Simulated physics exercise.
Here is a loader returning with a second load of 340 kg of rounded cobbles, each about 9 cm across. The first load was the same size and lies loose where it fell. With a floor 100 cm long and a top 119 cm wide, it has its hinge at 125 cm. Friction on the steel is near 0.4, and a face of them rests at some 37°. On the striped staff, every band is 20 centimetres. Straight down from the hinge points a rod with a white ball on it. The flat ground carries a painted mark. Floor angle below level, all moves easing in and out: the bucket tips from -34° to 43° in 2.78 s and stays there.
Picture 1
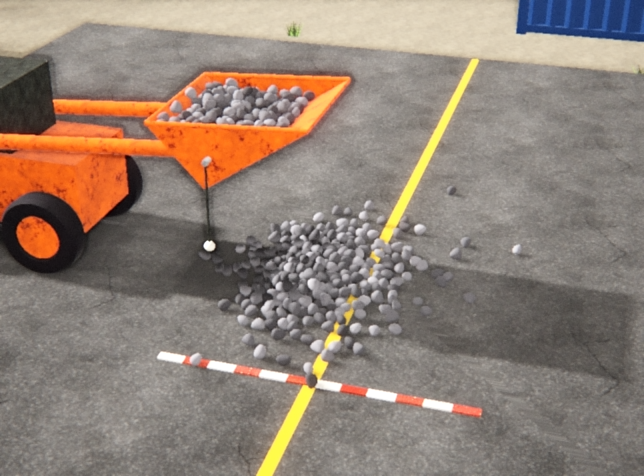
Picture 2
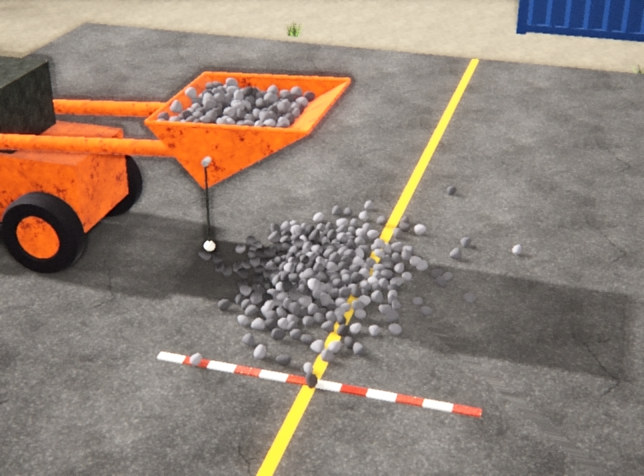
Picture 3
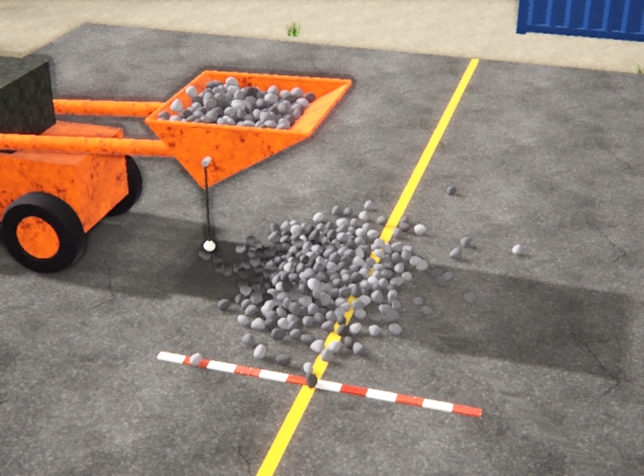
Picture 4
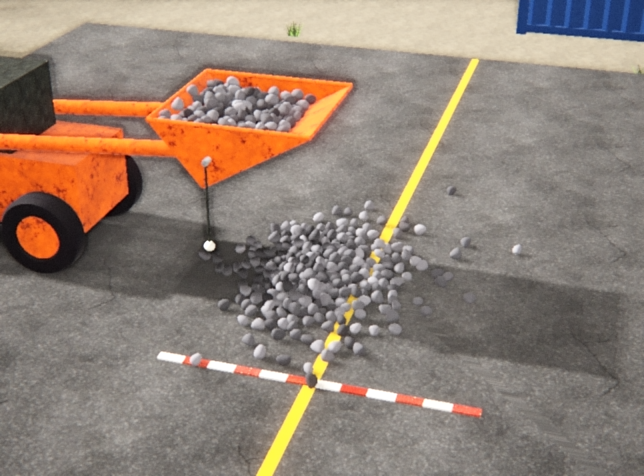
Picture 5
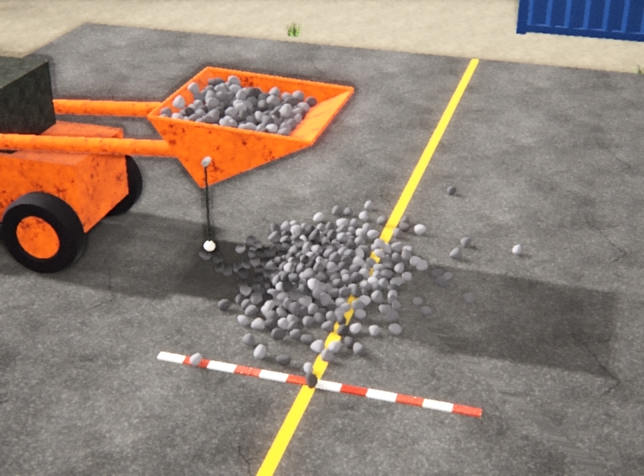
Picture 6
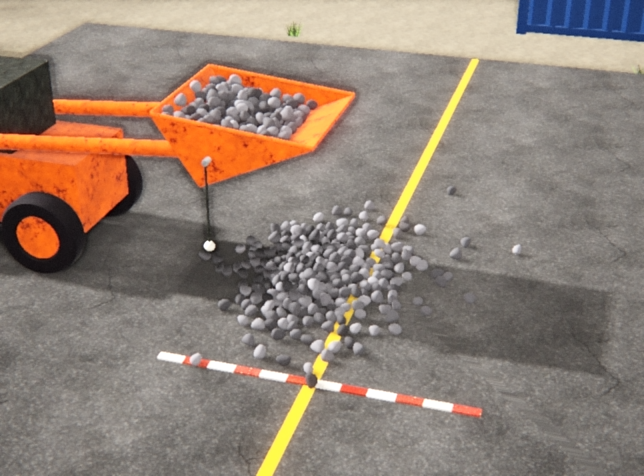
An orange loader with black wheels stands at the left of a grey paved yard, seen from above at an angle, its raised bucket full of grey stones. Below the bucket lies a loose pile of stones across a yellow line, behind a red-and-white striped staff, with a blue container at top right. The bucket slowly tilts slightly, its front lip lowering, while the pile and camera stay still.
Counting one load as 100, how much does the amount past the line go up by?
It goes up by about 51.
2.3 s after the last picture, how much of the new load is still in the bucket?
0 %.
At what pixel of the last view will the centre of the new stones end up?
Roughly at (358, 268) in the last picture.
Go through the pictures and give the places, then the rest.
The first picture shows lip at (308, 132), floor tilted -34°, highest stones at (228, 93). The earlier load is highest near (307, 272), 18 cm above ground level, 81 % short of the line, 19 % past the line.
In the second picture, the bucket is at -34°, its lip at (308, 133); the top of the load is at (229, 93).
The third picture shows lip at (309, 135), floor tilted -32°, highest stones at (229, 93).
In the fourth picture, the bucket is at -30°, its lip at (310, 138); the top of the load is at (227, 92).
In the fifth picture, the bucket is at -28°, its lip at (311, 143); the top of the load is at (221, 89).
In the sixth picture, the bucket is at -25°, its lip at (313, 149); the top of the load is at (222, 88).
Then, 1.5 s after the last picture the floor is at 31°; in per cent of one load, 92 in the bucket, 89 short of the line, 19 past the line; the foremost stones are at (458, 273).
Then, 2.3 s after the last picture the floor is at 43°; in per cent of one load, 0 in the bucket, 138 short of the line, 62 past the line; the foremost stones are at (466, 266).
Then, 2.6 s after the last picture the floor is at 43°; in per cent of one load, 0 in the bucket, 131 short of the line, 69 past the line; the foremost stones are at (472, 289).
Then, 5.4 s after the last picture the floor is at 43°; in per cent of one load, 0 in the bucket, 130 short of the line, 70 past the line; the foremost stones are at (475, 291). Net gain past the line, 51.
